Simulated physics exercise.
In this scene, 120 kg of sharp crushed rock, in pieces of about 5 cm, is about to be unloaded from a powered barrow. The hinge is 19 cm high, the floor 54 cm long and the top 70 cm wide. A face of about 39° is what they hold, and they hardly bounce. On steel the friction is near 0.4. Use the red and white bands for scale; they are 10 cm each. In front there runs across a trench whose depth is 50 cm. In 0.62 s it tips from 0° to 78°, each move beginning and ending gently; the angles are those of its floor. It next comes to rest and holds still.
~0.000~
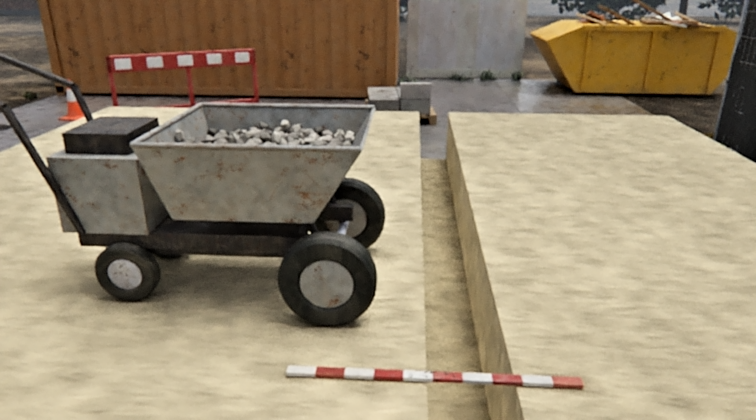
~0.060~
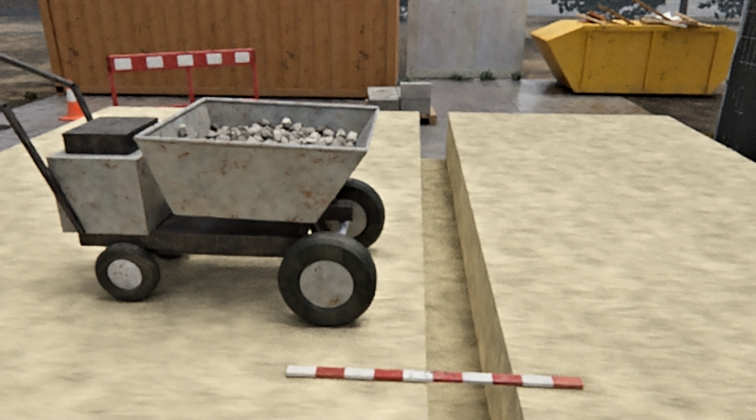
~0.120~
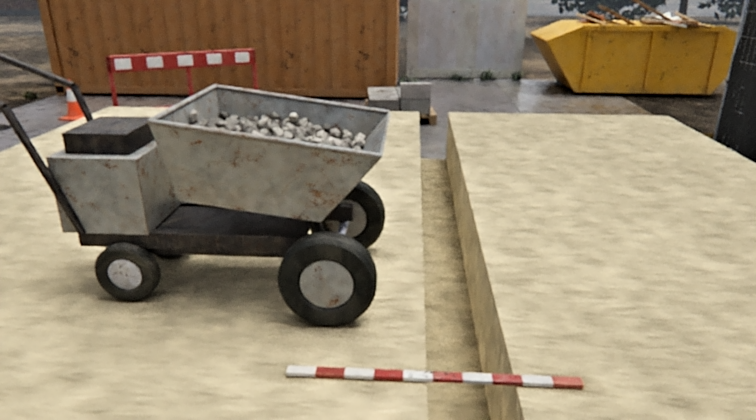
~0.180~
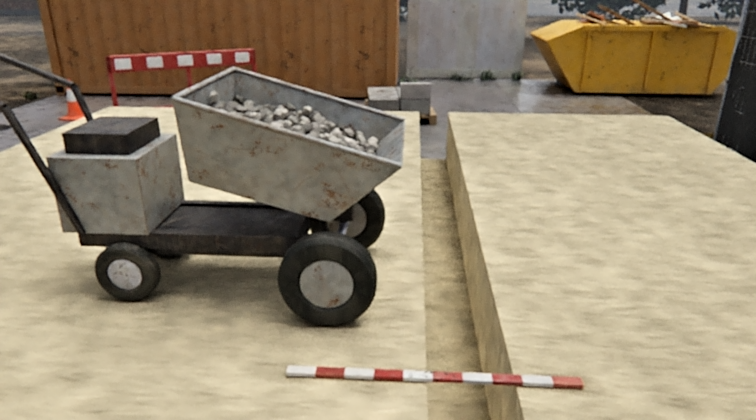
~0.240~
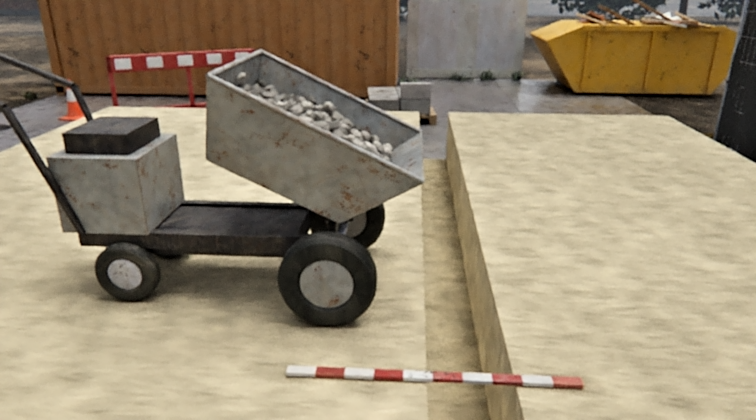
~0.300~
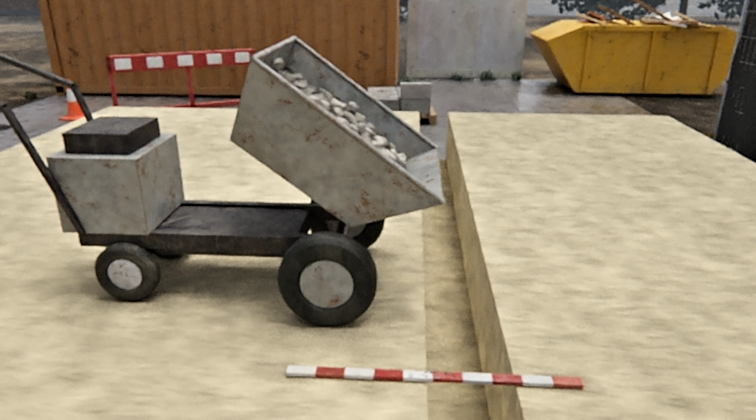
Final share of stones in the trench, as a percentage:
40 per cent.
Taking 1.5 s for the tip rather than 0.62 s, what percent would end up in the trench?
Roughly 65 per cent would.
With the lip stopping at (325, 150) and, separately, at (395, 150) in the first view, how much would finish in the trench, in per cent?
Close to 60 percent in the first case, 15 percent in the second.
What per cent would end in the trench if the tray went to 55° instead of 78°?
Share in trench: Approx. 5%.
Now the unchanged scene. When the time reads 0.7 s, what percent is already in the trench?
By that point it's something like 5 in a hundred.
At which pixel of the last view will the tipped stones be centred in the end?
Around (519, 286).
After 0.5 s the floor is at 65°; 100 % in the tray; the foremost stones are at (452, 228).
After 0.7 s the floor is at 78°; 68 % in the tray, 6 % in the trench, 26 % past the trench; the foremost stones are at (562, 306).
After 1.1 s the floor is at 78°; 17 % in the tray, 20 % in the trench, 63 % past the trench; the foremost stones are at (737, 282).
After 3.0 s the floor is at 78°; 0 % in the tray, 40 % in the trench, 60 % past the trench; the foremost stones are past the picture's edge.
